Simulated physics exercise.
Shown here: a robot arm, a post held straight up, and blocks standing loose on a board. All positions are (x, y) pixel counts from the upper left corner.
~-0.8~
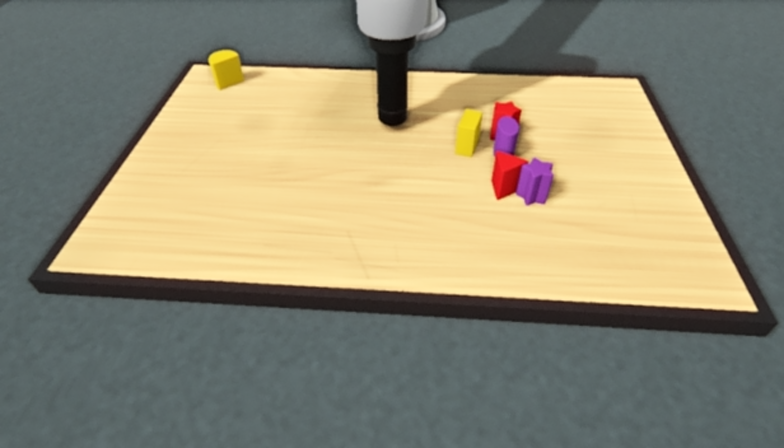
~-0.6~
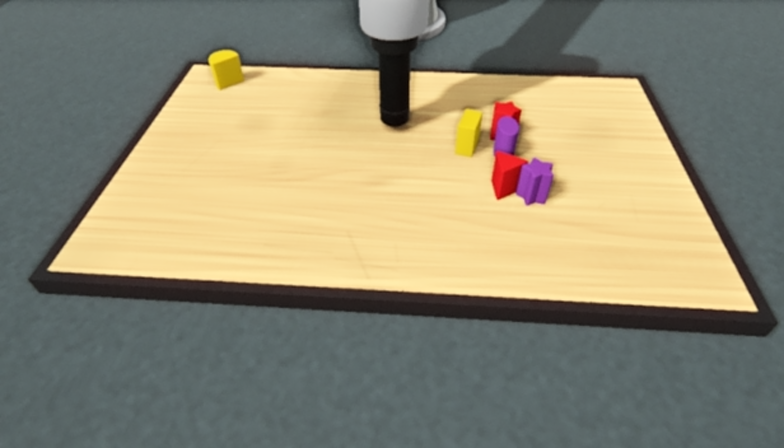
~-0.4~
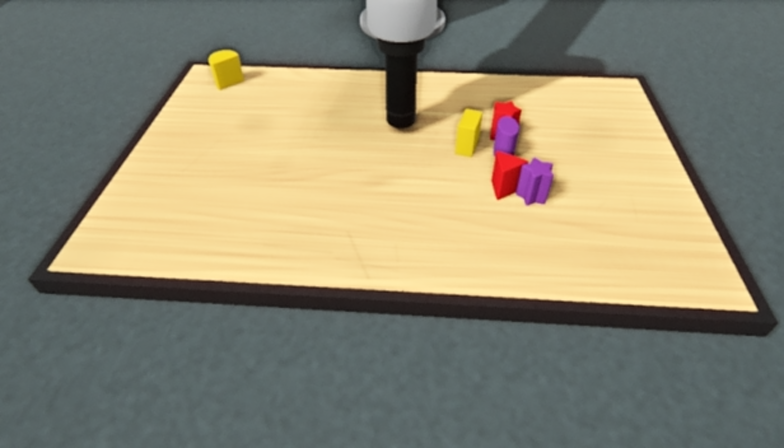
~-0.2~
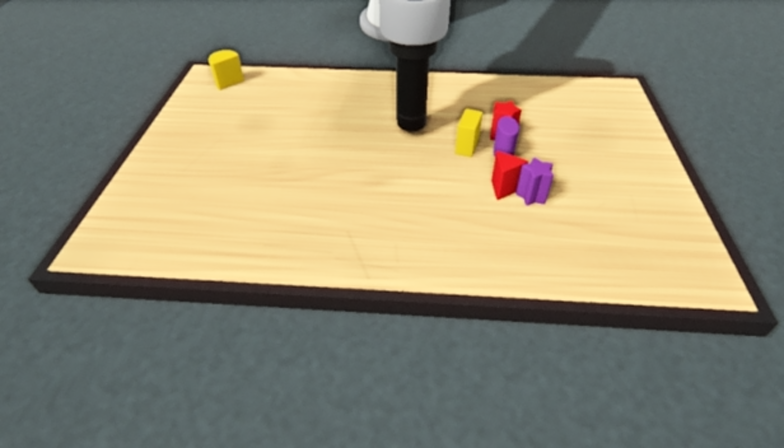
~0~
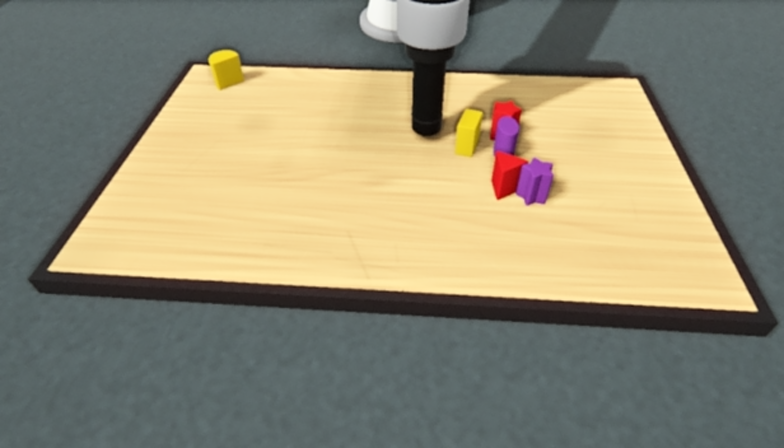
On a light wooden board with a dark rim, a robot arm's upright black post moves a short way right and slightly nearer the viewer, closing toward a yellow block beside red and purple ones, while all the blocks stay still.
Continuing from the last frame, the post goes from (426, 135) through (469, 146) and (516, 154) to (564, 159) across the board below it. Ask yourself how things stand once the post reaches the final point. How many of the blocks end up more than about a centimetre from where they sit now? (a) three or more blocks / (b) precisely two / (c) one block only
My answer is option b.
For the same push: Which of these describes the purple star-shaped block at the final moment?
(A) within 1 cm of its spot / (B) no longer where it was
That would be A.
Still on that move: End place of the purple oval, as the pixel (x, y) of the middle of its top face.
Top centre: (610, 153).
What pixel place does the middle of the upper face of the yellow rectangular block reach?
Around (594, 142).
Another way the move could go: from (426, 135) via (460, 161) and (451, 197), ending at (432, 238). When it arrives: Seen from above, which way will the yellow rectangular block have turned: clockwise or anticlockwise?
The block spins anticlockwise.
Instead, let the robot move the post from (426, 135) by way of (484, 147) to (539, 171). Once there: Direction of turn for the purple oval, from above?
Overhead view: Clockwise.
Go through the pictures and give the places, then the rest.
In the first frame, lower end of the post at (393, 119), tops of blocks, yellow rectangular block at (471, 118), red star-shaped block at (507, 107), purple oval at (509, 125), purple star-shaped block at (540, 167).
In the second frame, post at (395, 119), blocks as before.
In the third frame, post at (401, 121), blocks as before.
In the fourth frame, post at (411, 124), blocks as before.
In the fifth frame, post at (426, 128), yellow rectangular block at (471, 118), red star-shaped block at (507, 107), purple oval at (509, 125), purple star-shaped block at (540, 167).
What follows on the original path. One third of the way, post at (470, 139); yellow rectangular block at (498, 124); purple oval at (518, 127), turned 25° clockwise.
Two thirds of the way, post at (517, 147); yellow rectangular block at (547, 134), turned 15° clockwise; purple oval at (567, 139), turned 30° clockwise.
At the end, post at (566, 151); yellow rectangular block at (594, 142), turned 40° clockwise; red star-shaped block not moved; purple oval at (610, 153), turned 70° clockwise; purple star-shaped block not moved.
